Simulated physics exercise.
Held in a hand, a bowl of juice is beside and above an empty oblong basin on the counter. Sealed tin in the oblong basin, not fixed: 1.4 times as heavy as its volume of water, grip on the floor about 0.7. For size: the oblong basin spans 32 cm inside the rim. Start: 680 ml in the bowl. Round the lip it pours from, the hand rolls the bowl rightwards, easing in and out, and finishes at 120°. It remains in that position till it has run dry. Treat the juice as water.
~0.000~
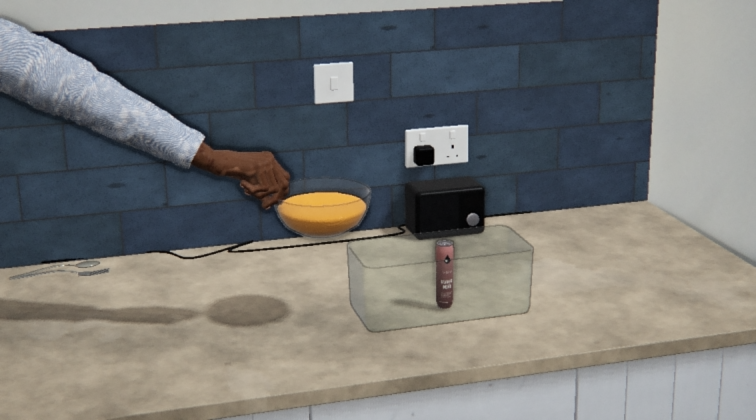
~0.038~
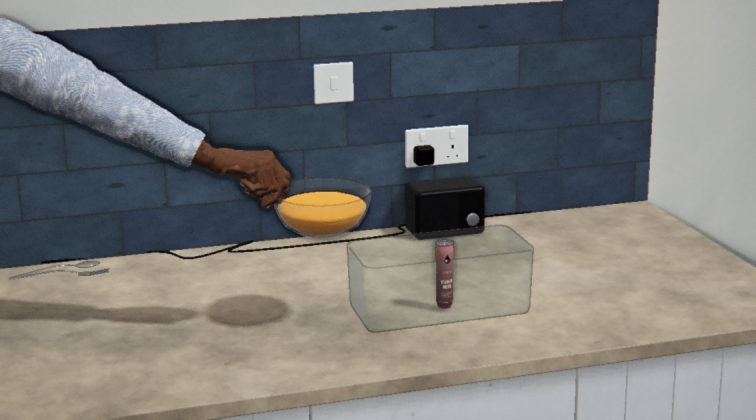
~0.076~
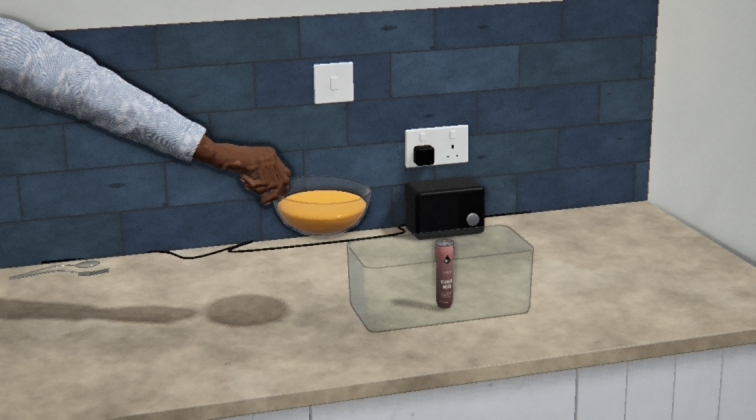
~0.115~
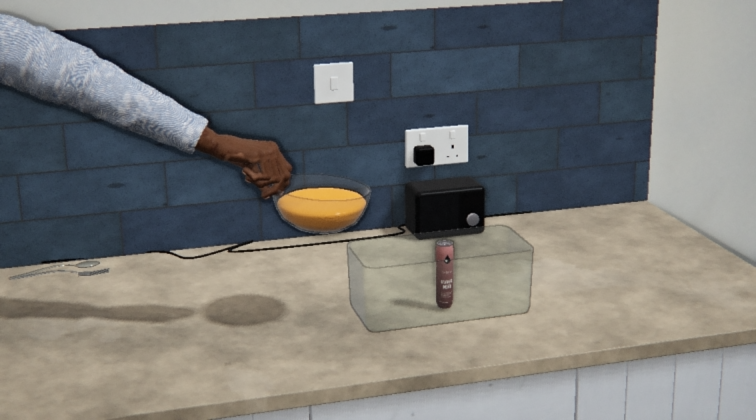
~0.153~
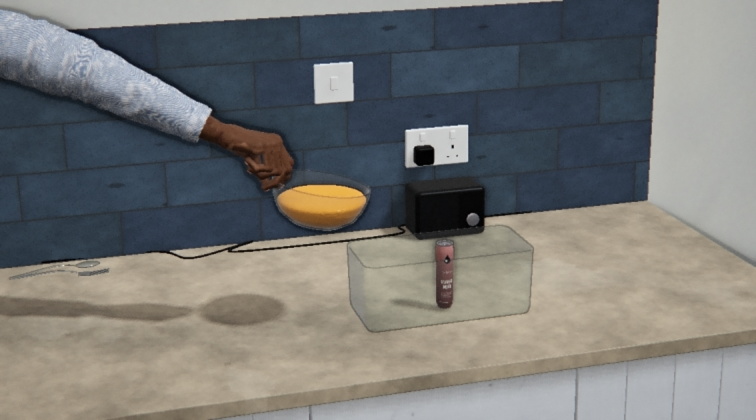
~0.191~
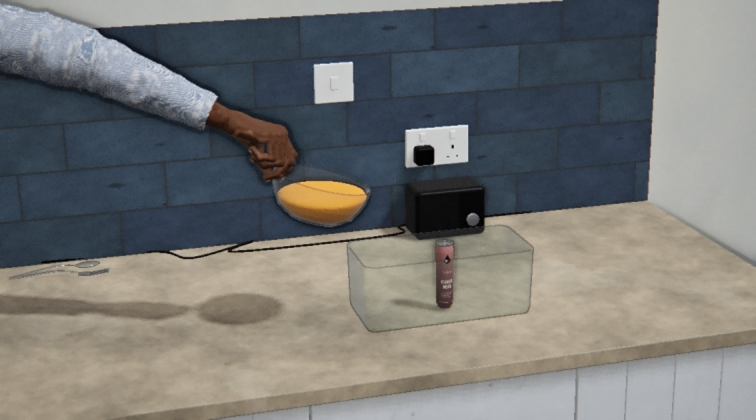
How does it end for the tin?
It's bound to be brought down.
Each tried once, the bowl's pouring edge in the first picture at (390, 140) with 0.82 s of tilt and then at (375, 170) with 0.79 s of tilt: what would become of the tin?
The tin stays vertical the first time and stays vertical the second time.
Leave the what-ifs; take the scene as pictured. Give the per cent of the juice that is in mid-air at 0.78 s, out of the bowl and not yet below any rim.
6 in a hundred, give or take.
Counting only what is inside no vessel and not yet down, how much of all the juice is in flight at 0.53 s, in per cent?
Roughly 54 %.
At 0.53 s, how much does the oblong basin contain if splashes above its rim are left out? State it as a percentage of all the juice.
5 %, more or less.
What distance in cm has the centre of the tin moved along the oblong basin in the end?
In the end the tin's centre has shifted about 8.0 centimetres.
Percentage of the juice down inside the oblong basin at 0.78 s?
Some 94 percent of the total.
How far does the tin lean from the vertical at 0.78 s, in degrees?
Near 10 degrees.
After 0.53 s the tilt is 87° and 40 per cent is still to pour; the tin stands where it began.
After 0.78 s the tilt is 119° and 0 per cent is still to pour; the tin leans 10°.
After 1.04 s the tilt is 120° and 0 per cent is still to pour; the tin lies on its side.
After 1.32 s the tilt is 120° and 0 per cent is still to pour; the tin lies on its side.
In the end the tin lies on its side.
